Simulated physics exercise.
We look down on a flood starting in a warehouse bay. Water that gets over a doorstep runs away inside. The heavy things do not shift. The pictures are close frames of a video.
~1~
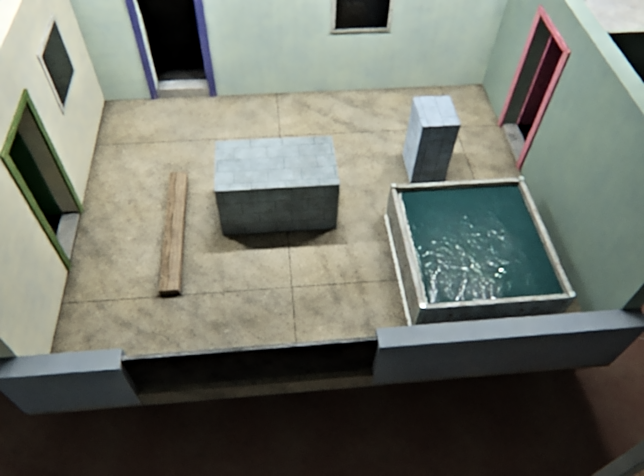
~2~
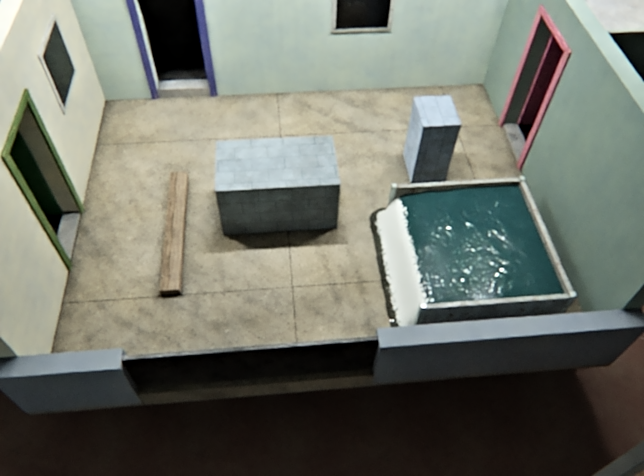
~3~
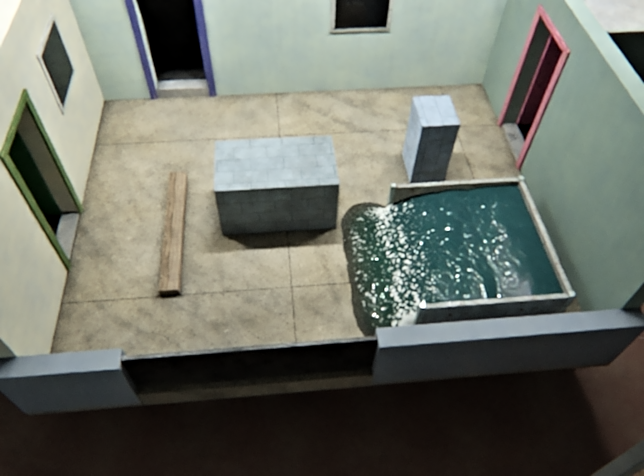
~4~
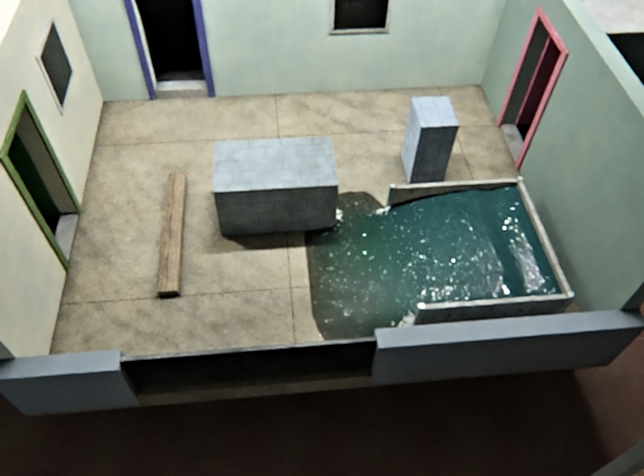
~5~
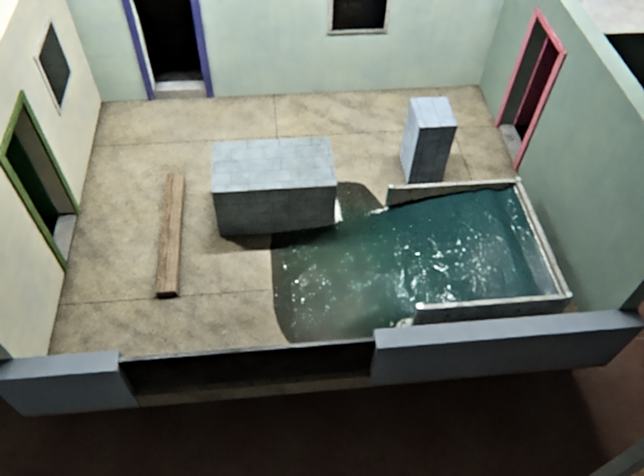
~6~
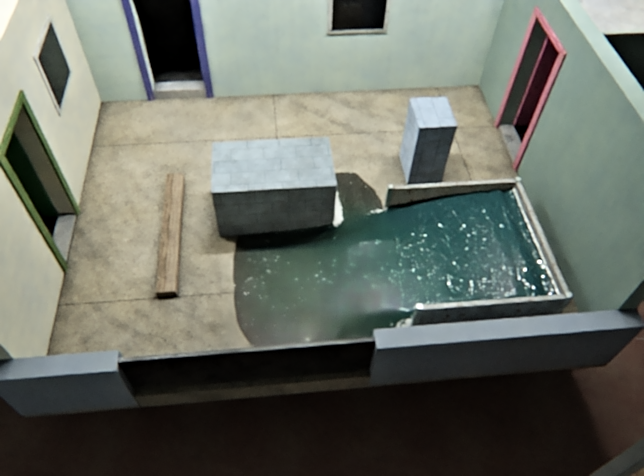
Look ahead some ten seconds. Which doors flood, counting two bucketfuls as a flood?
The blue door admits no more than that; the pink door admits no more than that; the green door lets in a lot.
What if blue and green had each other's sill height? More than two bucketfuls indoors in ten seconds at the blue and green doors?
My reading: Blue door passes that mark; green door takes less.
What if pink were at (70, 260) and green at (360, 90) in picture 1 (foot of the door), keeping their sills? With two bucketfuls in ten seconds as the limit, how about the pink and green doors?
In short: The pink one passes that mark; the green one holds.
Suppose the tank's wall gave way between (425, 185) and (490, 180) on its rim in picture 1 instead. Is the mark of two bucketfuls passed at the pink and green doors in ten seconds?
In short: The pink one takes more; the green one stays under.
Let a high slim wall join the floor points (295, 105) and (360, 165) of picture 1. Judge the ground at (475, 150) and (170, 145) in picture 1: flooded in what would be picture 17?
One after the other: Free of water, clear.
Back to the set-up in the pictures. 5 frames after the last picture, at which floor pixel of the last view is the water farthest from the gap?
Close to (83, 329).
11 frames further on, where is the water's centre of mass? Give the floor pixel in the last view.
Roughly at (315, 274).
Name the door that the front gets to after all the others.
It is the door marked pink.
A moment on, water covers 30 % of the floor; the blue door not reached, the pink door not reached, the green door not reached.
Next, water covers 50 % of the floor; the blue door not reached, the pink door not reached, the green door wet at the sill, nothing in.
Then, water covers 60 % of the floor; the blue door not reached, the pink door not reached, the green door over two buckets in.
Later, water covers 75 % of the floor; the blue door wet at the sill, nothing in, the pink door wet at the sill, nothing in, the green door over two buckets in.
In the end, water covers 95 % of the floor; the blue door under two buckets in, the pink door wet at the sill, nothing in, the green door over two buckets in.
